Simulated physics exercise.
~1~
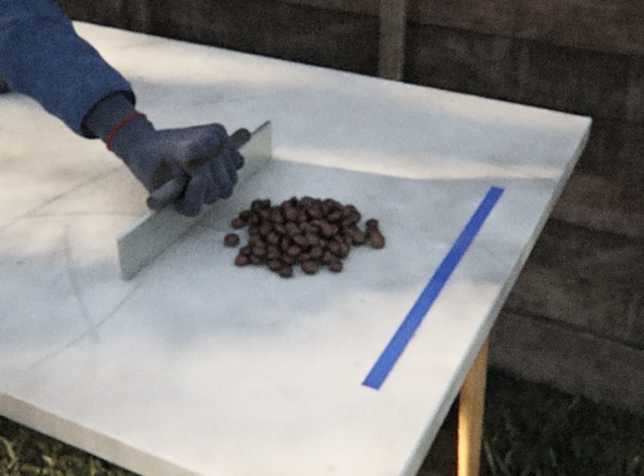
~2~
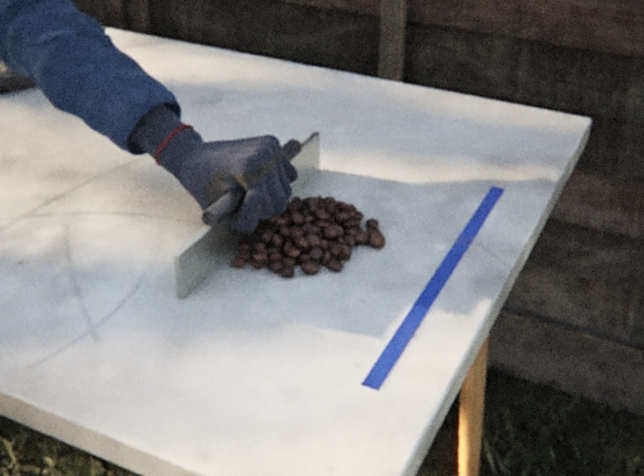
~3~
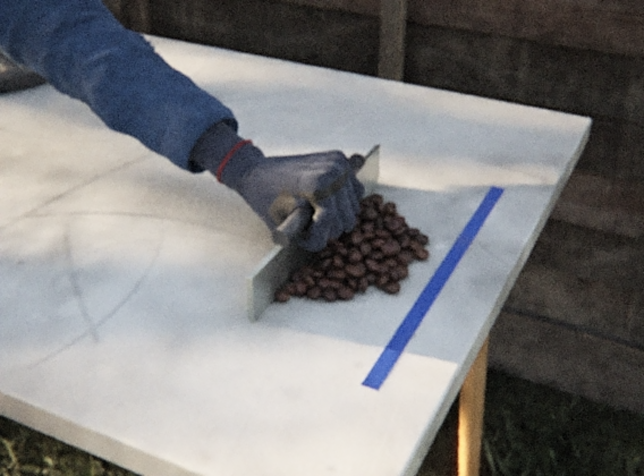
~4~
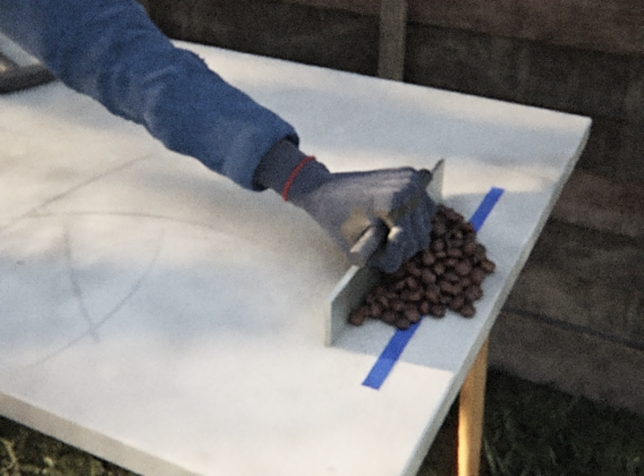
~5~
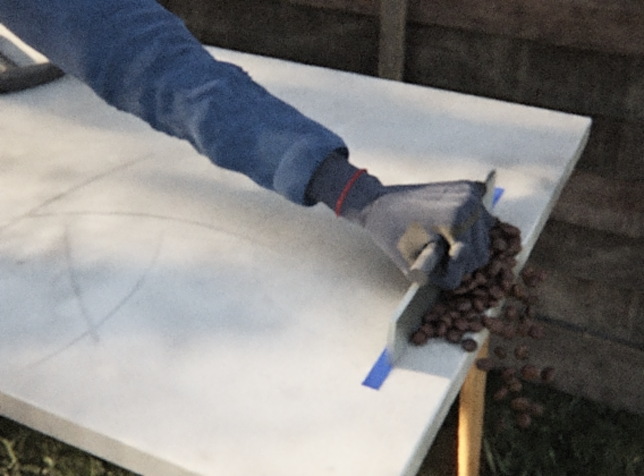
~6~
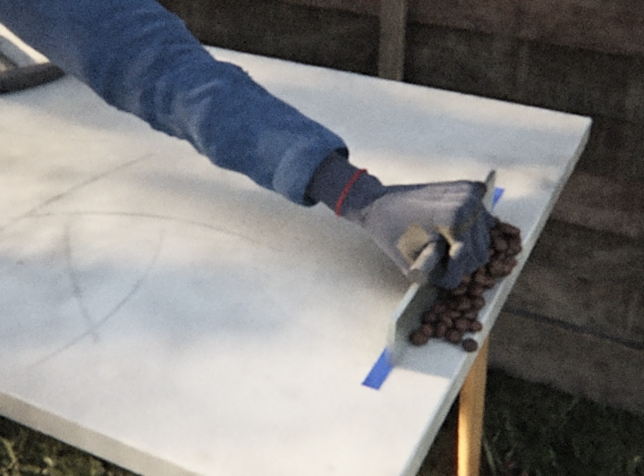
The clip opens on a pale tabletop outdoors, where a gloved hand in a blue sleeve holds a scraper upright to the left of a heap of small, dark brown pieces. The hand slides the scraper right until it meets the heap, then pushes the pieces toward a strip of blue tape near the table's right edge. The front of the heap spreads across the tape as the push continues. The scraper reaches the tape and stops while several pieces tumble over the edge toward the grass. At the end, the scraper rests at the tape, with a reduced cluster still lying along the edge.
